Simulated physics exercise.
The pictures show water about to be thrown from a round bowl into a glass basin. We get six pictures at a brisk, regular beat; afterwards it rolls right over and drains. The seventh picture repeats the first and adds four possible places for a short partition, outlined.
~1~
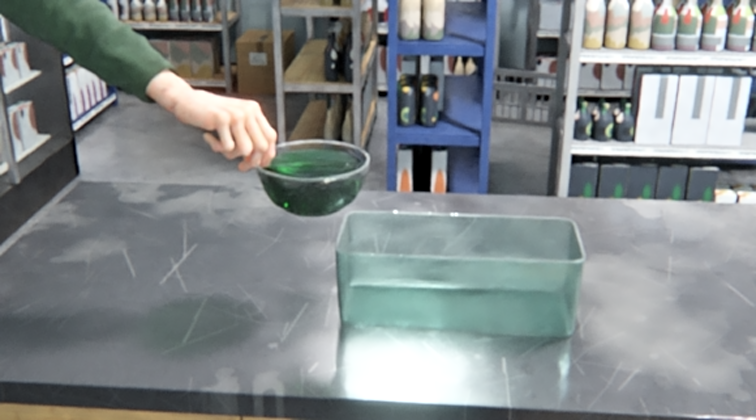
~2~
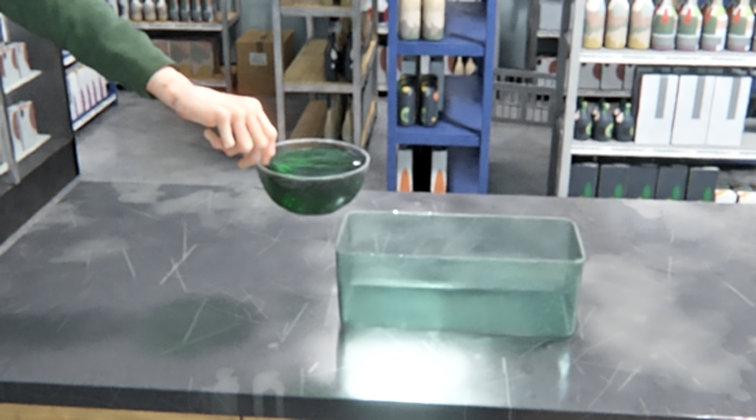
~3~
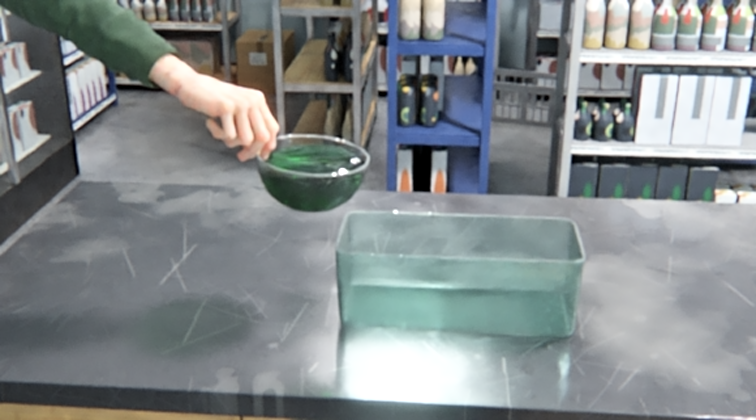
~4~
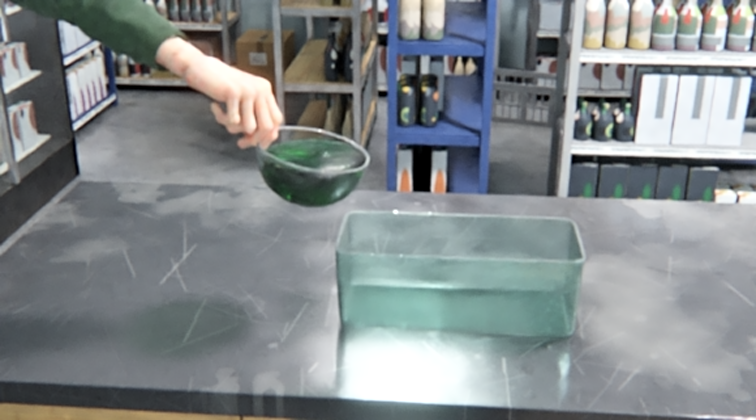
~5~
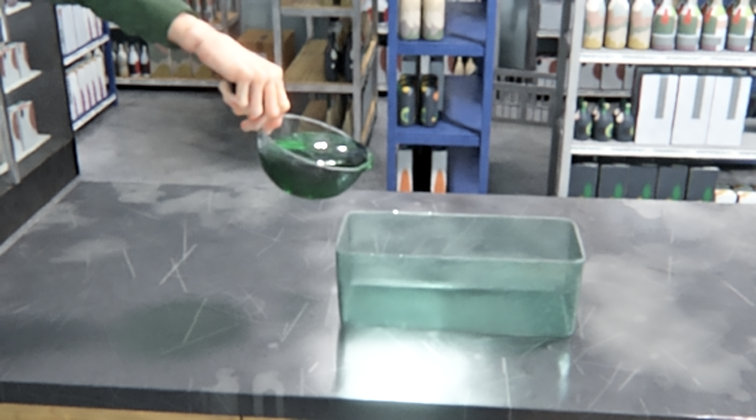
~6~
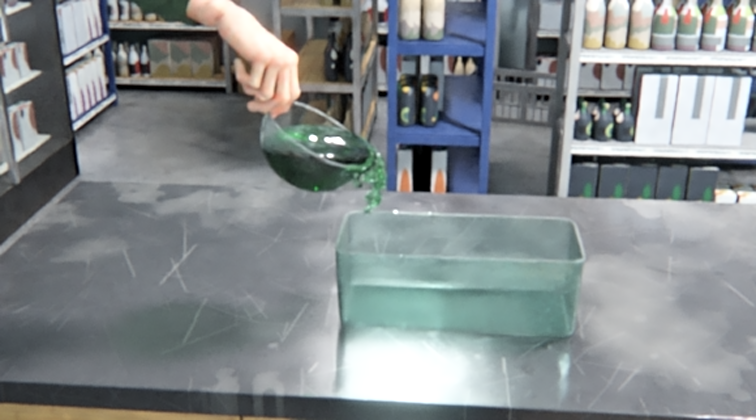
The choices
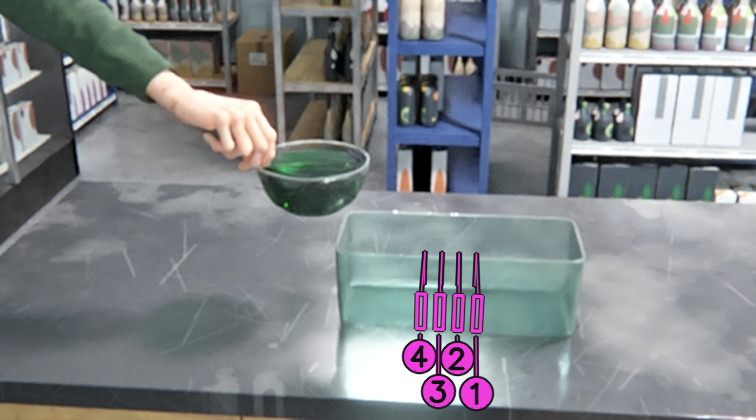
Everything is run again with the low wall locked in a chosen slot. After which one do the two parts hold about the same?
3.
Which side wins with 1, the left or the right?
The left one.
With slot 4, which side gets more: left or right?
The right side.
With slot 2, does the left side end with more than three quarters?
Yes, it does.
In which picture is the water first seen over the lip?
Picture 5.
On the marked copy, 1 at (476, 337); 2 at (457, 336); 3 at (438, 335); 4 at (420, 334).
With 1, about 97 % ends left of the wall and 3 % right of it.
With 2, about 92 % ends left of the wall and 7 % right of it.
With 3, about 50 % ends left of the wall and 49 % right of it.
With 4, about 17 % ends left of the wall and 83 % right of it.
